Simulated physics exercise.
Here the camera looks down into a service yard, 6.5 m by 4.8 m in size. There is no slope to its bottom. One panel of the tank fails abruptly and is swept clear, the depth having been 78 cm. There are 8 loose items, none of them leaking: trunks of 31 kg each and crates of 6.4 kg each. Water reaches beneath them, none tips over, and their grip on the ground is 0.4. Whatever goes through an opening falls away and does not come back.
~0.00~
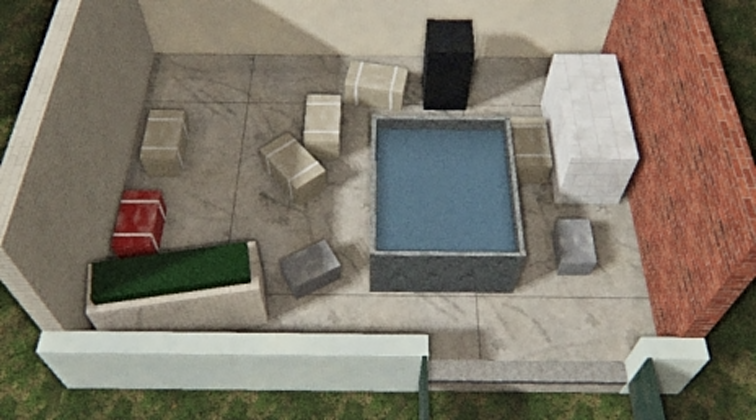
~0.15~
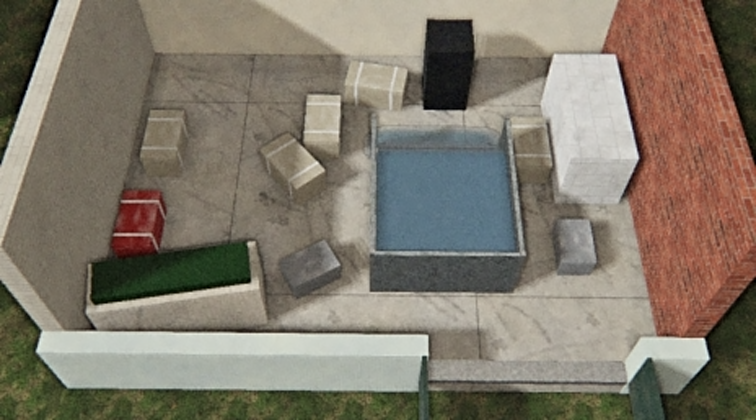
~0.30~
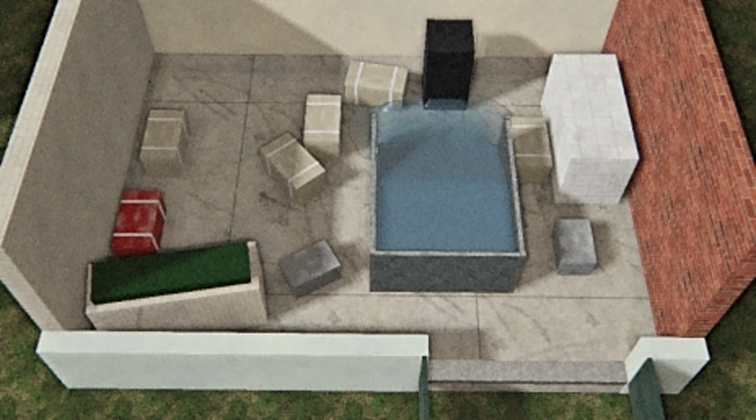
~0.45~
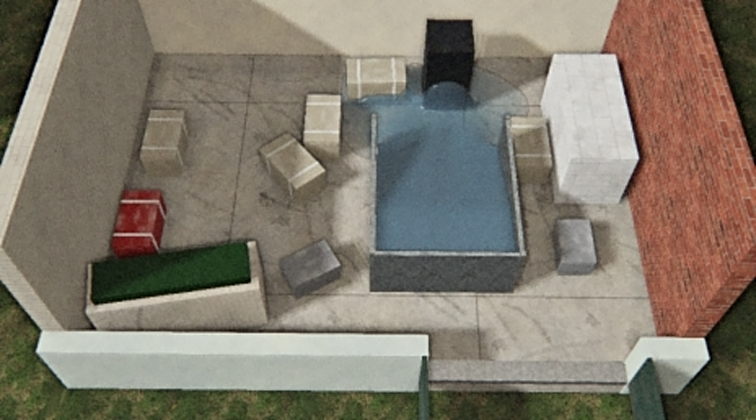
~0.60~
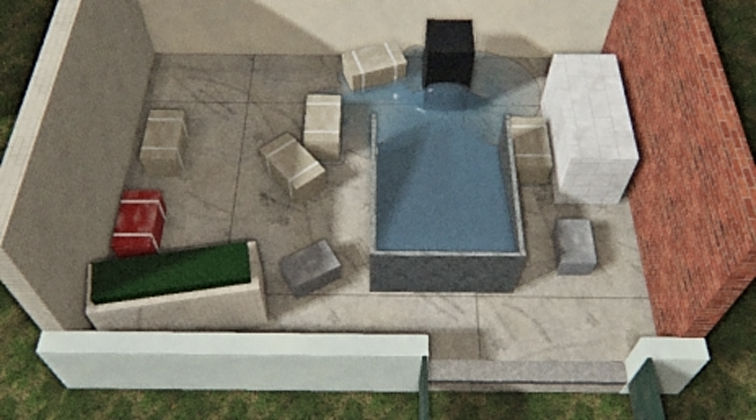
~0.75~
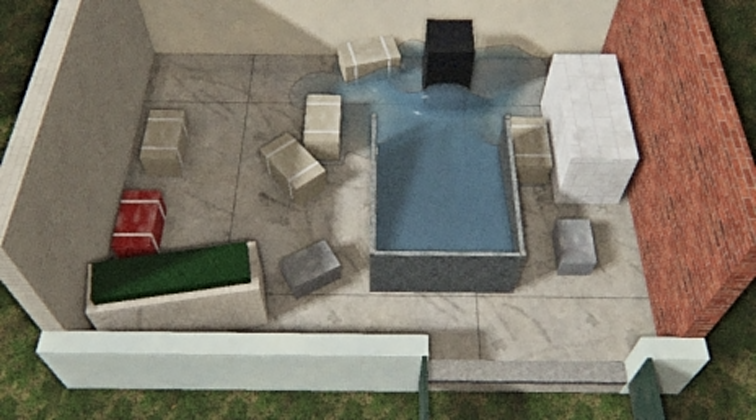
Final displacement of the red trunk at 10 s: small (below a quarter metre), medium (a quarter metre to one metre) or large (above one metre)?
Large.
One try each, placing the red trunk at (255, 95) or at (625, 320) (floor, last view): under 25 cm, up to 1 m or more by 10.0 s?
Results, in order: Borne far off, then borne far off.
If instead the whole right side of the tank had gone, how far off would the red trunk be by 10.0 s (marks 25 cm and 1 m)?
Afterwards the red trunk stays almost motionless.
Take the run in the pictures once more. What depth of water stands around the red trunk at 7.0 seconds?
Roughly 12 cm at that moment.
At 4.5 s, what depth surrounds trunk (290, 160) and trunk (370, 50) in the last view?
Some 2 cm at the first, some 7 cm at the second.
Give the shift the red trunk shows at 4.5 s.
It is about 50 cm out of place by then.
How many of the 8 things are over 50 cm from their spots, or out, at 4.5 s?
I make it 4 by then.
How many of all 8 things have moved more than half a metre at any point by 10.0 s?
It adds up to 7.
After 2.0 s the red trunk is near (136, 218), 0.0 m from its start, aground; 0 of 8 are out; 1 afloat.
After 4.5 s the red trunk is near (150, 248), 0.5 m from its start, aground; 0 of 8 are out; 1 afloat.
After 7.0 s the red trunk is near (221, 233), 1.1 m from its start, afloat; 1 of 8 are out; 3 afloat.
After 10.0 s the red trunk is near (347, 270), 2.6 m from its start, afloat; 1 of 8 are out; 5 afloat.
